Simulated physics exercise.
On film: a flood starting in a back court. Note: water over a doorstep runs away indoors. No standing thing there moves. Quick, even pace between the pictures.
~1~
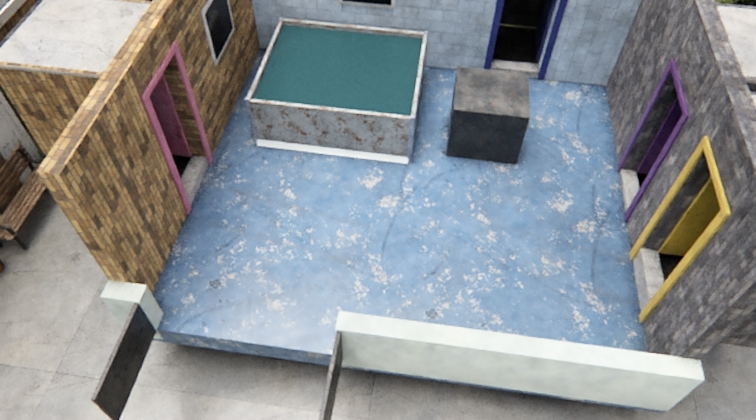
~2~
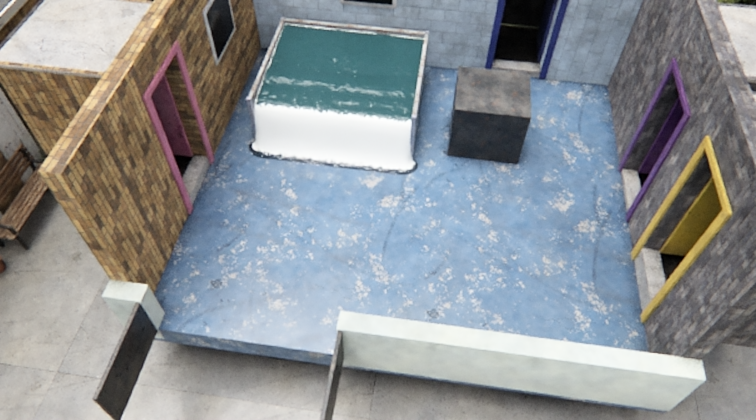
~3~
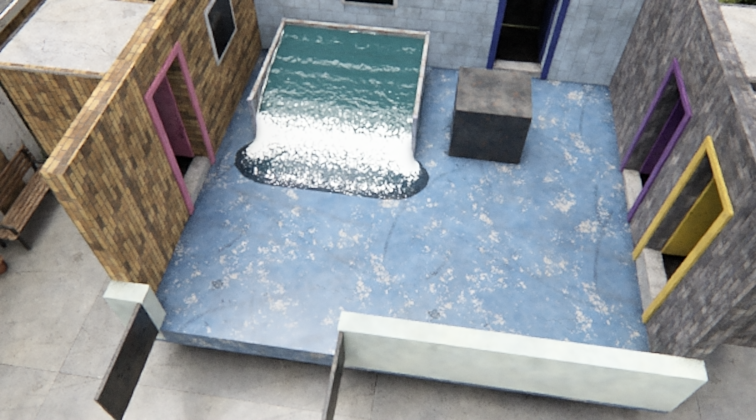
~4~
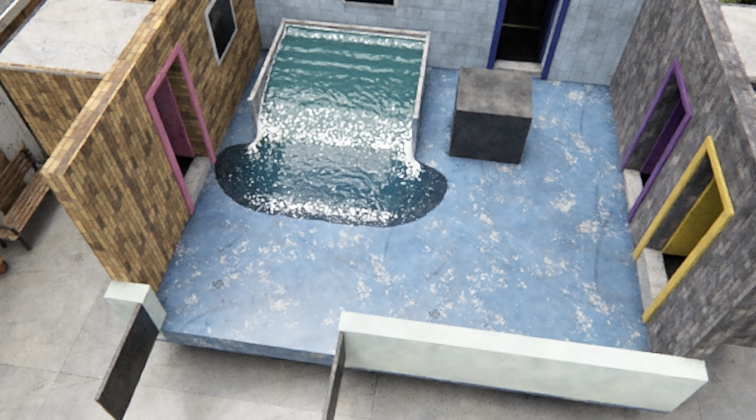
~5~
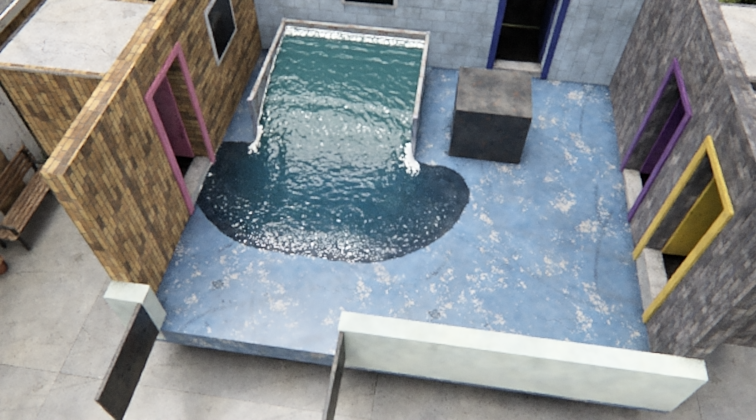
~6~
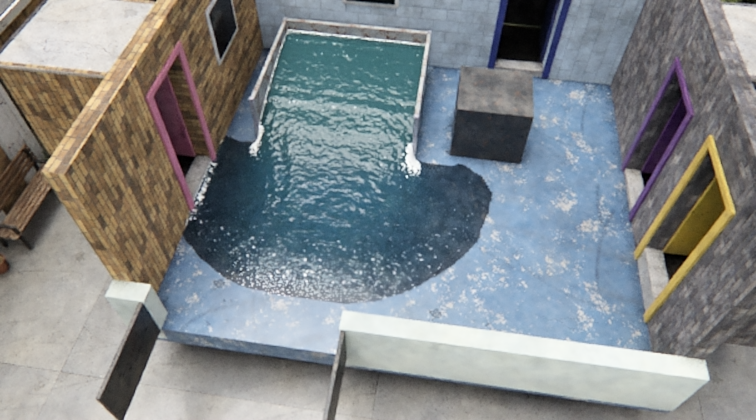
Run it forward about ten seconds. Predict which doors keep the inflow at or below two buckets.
One by one: Blue door: Inside the limit; purple door: Inside the limit; yellow door: Inside the limit; pink door: Inside the limit.
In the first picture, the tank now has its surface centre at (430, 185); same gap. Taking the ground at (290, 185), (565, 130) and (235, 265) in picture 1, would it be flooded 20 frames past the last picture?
Taking the three spots in turn, I'd say spared, then drenched, then drenched.
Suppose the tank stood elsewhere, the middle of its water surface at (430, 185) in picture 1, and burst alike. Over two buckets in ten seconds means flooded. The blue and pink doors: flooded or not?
First the blue: It crosses the line. Then the pink: It doesn't reach it.
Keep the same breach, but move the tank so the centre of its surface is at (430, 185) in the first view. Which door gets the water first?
Yellow door.
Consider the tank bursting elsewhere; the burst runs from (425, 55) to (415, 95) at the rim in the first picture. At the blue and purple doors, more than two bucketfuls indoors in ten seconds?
In that case the blue one breaks the limit and the purple one stays within bounds.
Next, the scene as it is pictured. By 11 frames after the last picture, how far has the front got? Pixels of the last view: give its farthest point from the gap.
Close to (648, 381).
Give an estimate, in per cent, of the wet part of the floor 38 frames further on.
That works out to some 90 in a hundred.
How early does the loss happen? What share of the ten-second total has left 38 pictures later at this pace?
Share gone by then: About 90 %.
A moment on, water covers 50 % of the floor; the blue door not reached, the purple door not reached, the yellow door not reached, the pink door wet at the sill, nothing in.
Next, water covers 55 % of the floor; the blue door not reached, the purple door not reached, the yellow door not reached, the pink door wet at the sill, nothing in.
Then, water covers 65 % of the floor; the blue door not reached, the purple door wet at the sill, nothing in, the yellow door wet at the sill, nothing in, the pink door under two buckets in.
Later, water covers 90 % of the floor; the blue door wet at the sill, nothing in, the purple door wet at the sill, nothing in, the yellow door wet at the sill, nothing in, the pink door under two buckets in.
In the end, water covers 95 % of the floor; the blue door under two buckets in, the purple door wet at the sill, nothing in, the yellow door wet at the sill, nothing in, the pink door under two buckets in.
